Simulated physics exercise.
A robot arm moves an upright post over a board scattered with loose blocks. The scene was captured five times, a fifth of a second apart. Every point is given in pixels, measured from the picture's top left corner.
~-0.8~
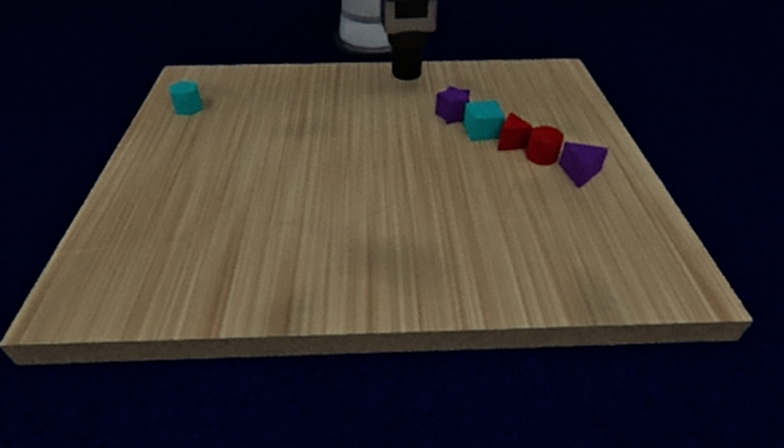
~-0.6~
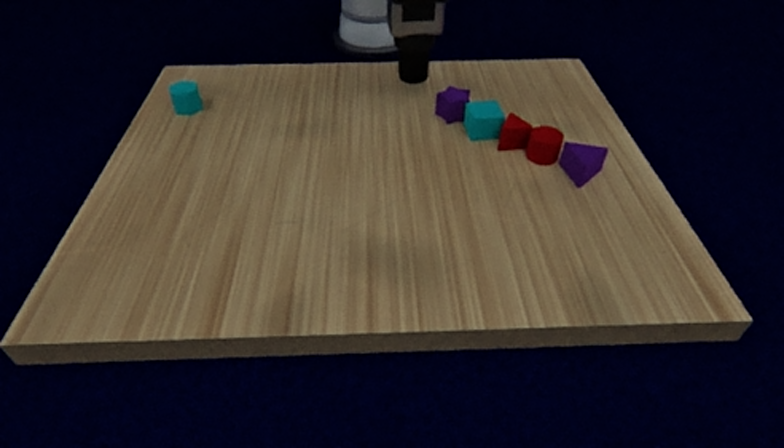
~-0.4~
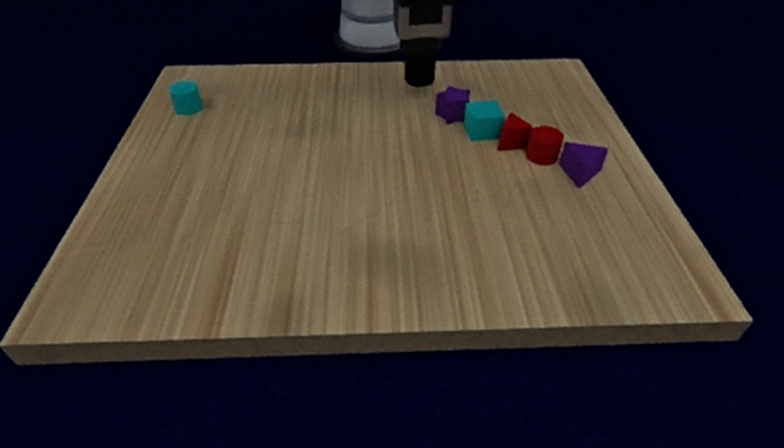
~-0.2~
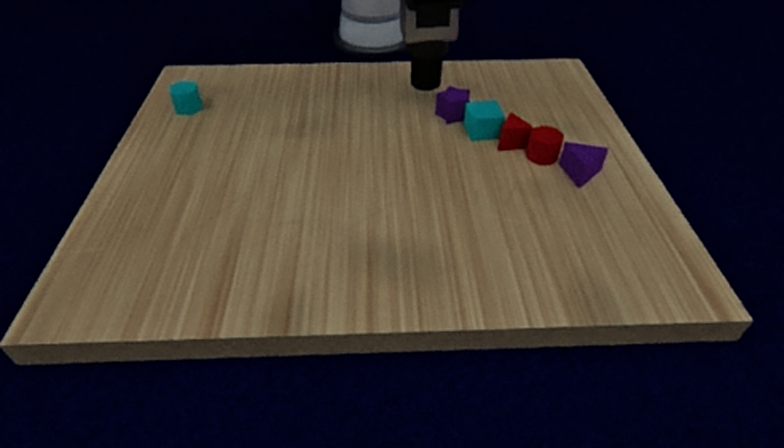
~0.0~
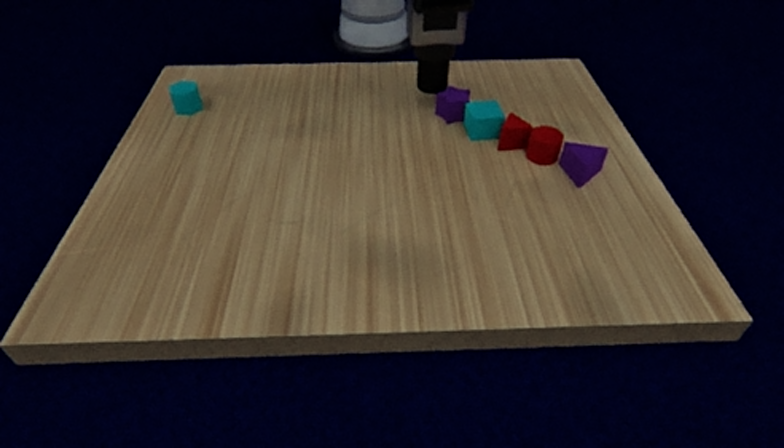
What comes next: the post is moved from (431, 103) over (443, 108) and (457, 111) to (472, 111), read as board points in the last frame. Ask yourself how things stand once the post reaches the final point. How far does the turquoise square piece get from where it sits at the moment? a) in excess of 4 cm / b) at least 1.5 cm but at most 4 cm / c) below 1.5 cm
Correct choice: B.
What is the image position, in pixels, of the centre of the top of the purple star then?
It sits at (478, 105).
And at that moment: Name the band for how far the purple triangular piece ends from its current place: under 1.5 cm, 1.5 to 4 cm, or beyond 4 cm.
Under 1.5 cm.
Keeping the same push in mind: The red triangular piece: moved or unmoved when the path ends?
That block slides.
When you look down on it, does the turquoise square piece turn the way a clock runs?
That would be a no.
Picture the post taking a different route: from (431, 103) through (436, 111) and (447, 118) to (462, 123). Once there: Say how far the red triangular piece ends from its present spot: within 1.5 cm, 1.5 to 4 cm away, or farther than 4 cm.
Shift: 1.5 to 4 cm.
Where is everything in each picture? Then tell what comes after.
In the first frame, post's lower end at (407, 74); purple star at (455, 94); turquoise square piece at (485, 109); red triangular piece at (515, 122); red circular block at (547, 134); purple triangular piece at (586, 151).
In the second frame, post at (413, 78); blocks still.
In the third frame, post at (419, 81); blocks still.
In the fourth frame, post at (426, 84); blocks still.
In the fifth frame, post at (432, 87); purple star at (455, 94); turquoise square piece at (485, 109); red triangular piece at (515, 122); red circular block at (547, 134); purple triangular piece at (586, 151).
What follows on the original path. Halfway along, post at (451, 95); purple star at (471, 101), turned 15° clockwise; turquoise square piece at (494, 117), turned 25° anticlockwise; red triangular piece at (524, 125); red circular block at (554, 137); purple triangular piece at (591, 154).
At the end, post at (473, 96); purple star at (478, 105), turned 40° clockwise; turquoise square piece at (498, 121), turned 45° anticlockwise; red triangular piece at (528, 125), turned 10° clockwise; red circular block at (557, 139); purple triangular piece at (594, 155).
